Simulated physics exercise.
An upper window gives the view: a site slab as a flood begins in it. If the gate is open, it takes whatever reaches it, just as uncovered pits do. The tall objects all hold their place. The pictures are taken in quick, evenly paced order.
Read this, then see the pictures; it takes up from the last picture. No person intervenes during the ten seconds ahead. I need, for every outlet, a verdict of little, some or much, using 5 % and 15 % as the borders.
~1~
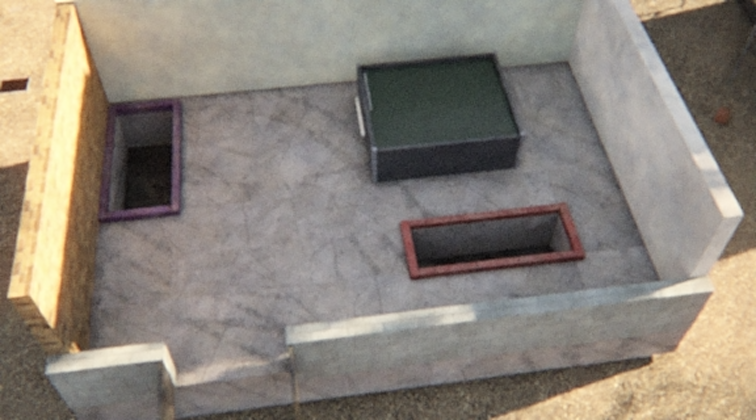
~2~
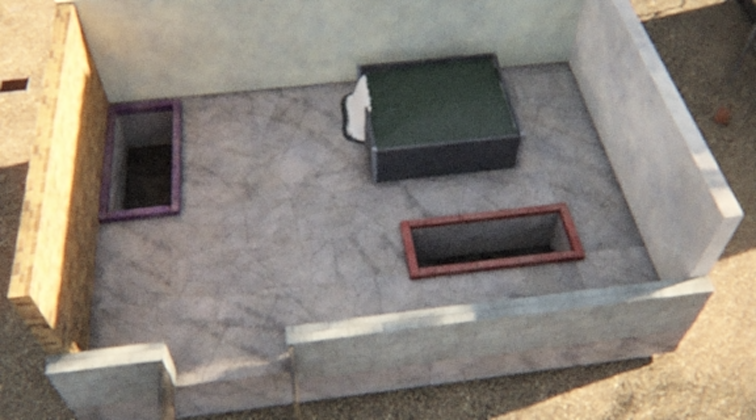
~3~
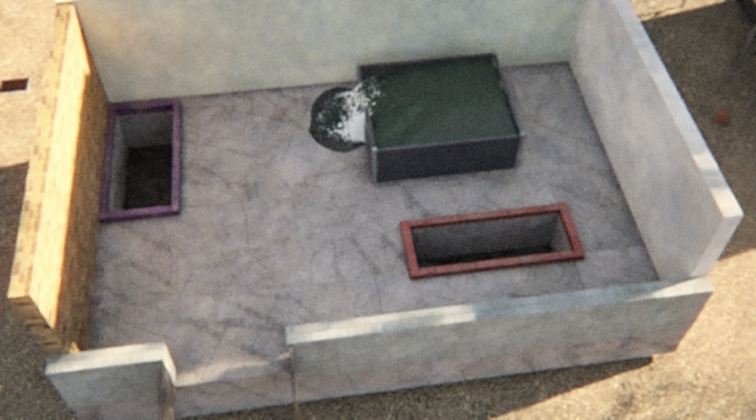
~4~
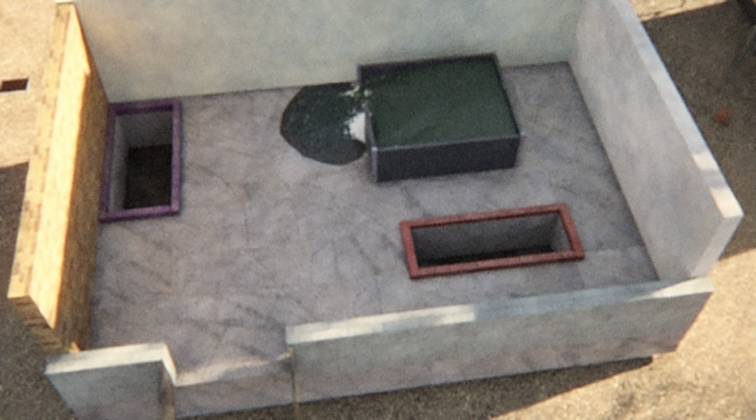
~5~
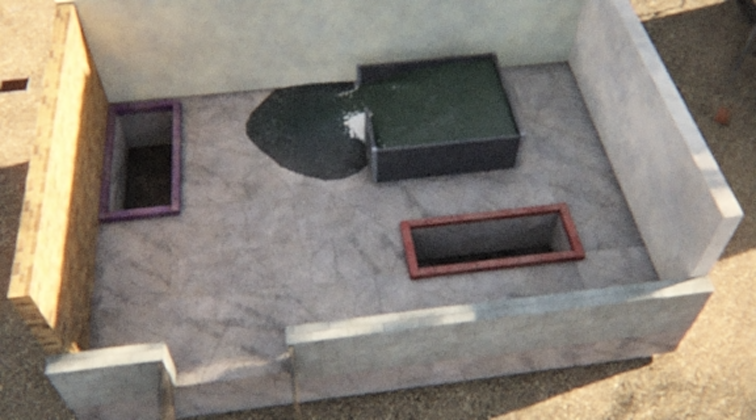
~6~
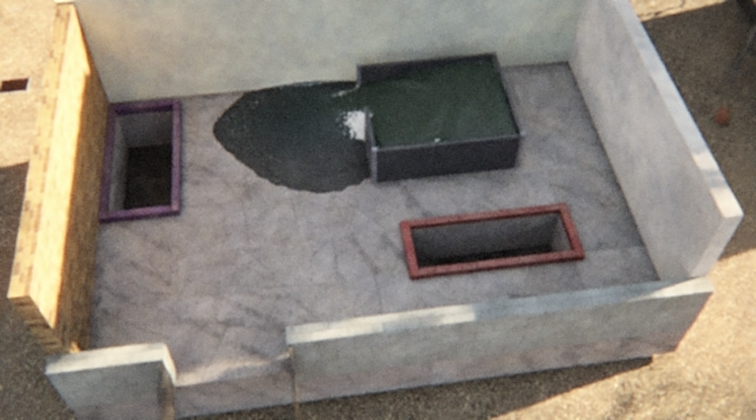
Verdicts: Gate, some; red pit, little; purple pit, much.
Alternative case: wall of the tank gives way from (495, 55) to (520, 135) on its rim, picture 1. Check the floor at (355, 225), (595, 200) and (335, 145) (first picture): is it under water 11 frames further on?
Well, the first is missed by the spill, the next hit by the spill, the last missed by the spill.
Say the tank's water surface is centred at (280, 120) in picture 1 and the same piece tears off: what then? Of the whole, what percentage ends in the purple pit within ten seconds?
Purple: 60 %.
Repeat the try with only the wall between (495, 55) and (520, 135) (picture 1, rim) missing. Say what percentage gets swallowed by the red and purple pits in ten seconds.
In percent: Red 6, purple 4.
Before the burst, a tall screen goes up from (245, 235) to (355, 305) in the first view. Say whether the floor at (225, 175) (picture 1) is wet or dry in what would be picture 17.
Submerged.
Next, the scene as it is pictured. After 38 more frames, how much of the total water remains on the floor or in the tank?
Around 66 parts in a hundred.
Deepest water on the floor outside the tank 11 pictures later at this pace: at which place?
At about (110, 105).
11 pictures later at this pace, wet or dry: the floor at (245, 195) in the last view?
Looks like it ends up waterlogged.
A moment on, water covers 20 % of the floor; the gate 0 %, the red pit 0 %, the purple pit 1 %.
Next, water covers 30 % of the floor; the gate 0 %, the red pit 0 %, the purple pit 10 %.
Then, water covers 40 % of the floor; the gate 0 %, the red pit 0 %, the purple pit 22 %.
Later, water covers 50 % of the floor; the gate 3 %, the red pit 0 %, the purple pit 31 %.
In the end, water covers 65 % of the floor; the gate 12 %, the red pit 0 %, the purple pit 34 %.
